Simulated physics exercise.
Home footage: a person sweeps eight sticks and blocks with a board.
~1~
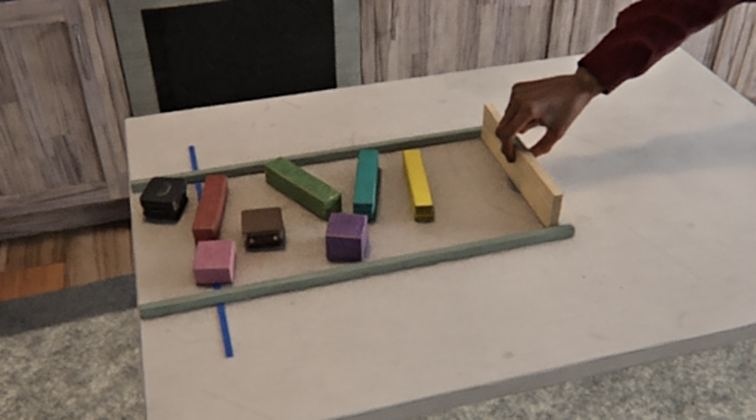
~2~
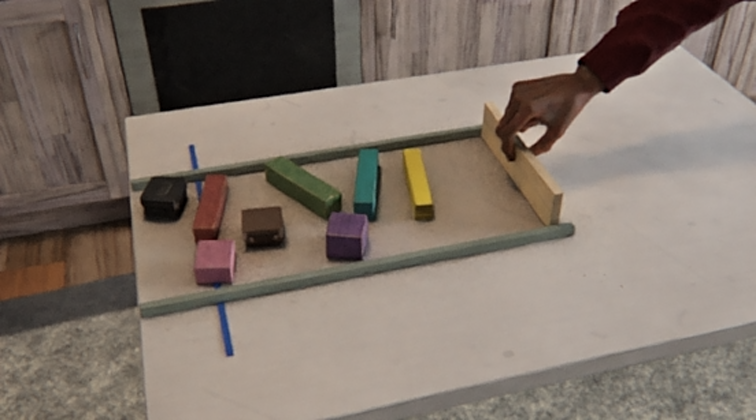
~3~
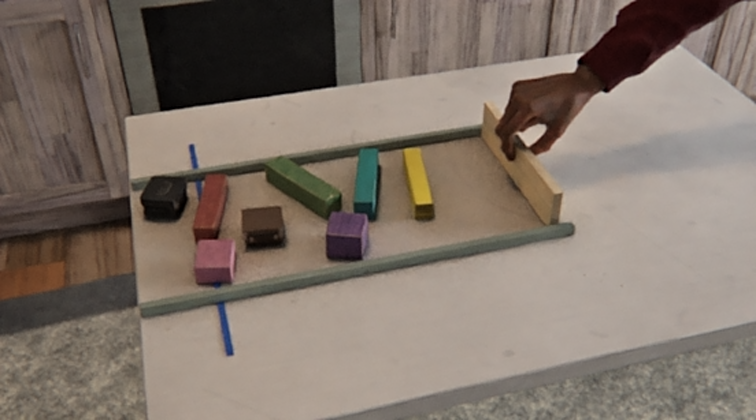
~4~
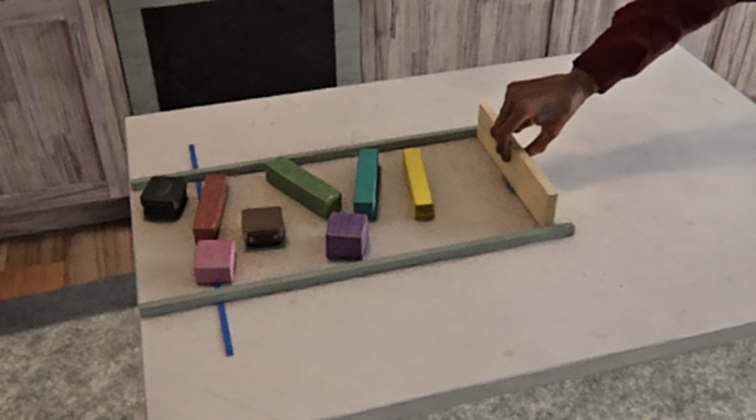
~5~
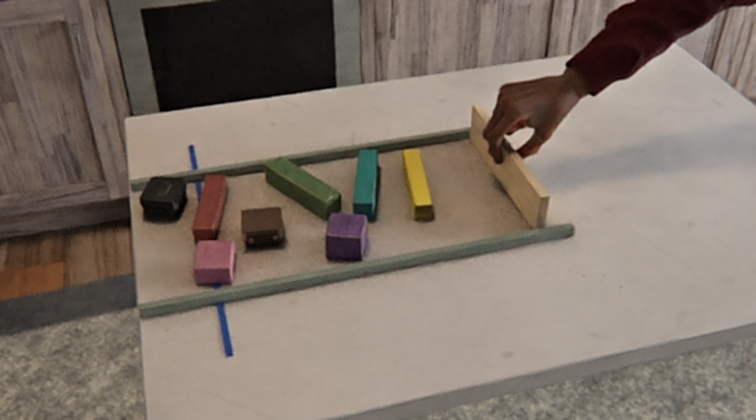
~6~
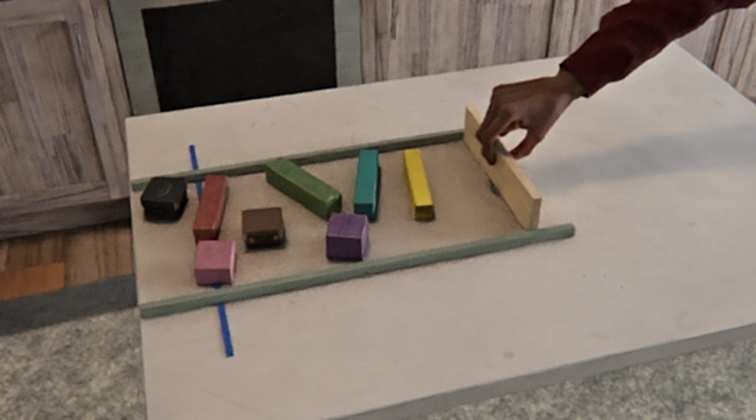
In the video, a hand holds a wooden board upright between two rails on a table and slides it slightly left toward eight colourful sticks and blocks, which stay still near a strip of blue tape.
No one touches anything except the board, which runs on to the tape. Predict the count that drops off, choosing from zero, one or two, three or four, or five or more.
The push clears one or two off the end, I'd bet.
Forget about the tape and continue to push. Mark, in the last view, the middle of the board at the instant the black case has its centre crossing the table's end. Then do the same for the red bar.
For the black case, about (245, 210); for the red bar, about (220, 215).
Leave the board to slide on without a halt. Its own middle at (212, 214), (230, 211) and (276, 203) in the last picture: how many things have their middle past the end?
2; 1; 0.
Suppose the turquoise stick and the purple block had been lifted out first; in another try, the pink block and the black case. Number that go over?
1 and 1.
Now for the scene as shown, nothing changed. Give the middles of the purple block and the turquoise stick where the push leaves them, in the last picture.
Final spots - purple block (195, 269), turquoise stick (175, 214).
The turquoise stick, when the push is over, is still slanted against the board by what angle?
About 0° out of line.
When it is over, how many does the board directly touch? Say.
2.
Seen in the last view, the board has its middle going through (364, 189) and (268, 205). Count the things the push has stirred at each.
One spot: 3. Other spot: 8.
Early on, none off yet; black case at rest near (165, 199); pink block at rest near (215, 261); red bar at rest near (211, 208).
A while later, none off yet; black case travelled a little near (152, 202); pink block travelled a little near (199, 276); red bar travelled a little near (181, 212).
Finally, the number that fall off is one or two; lost, red bar and black case.
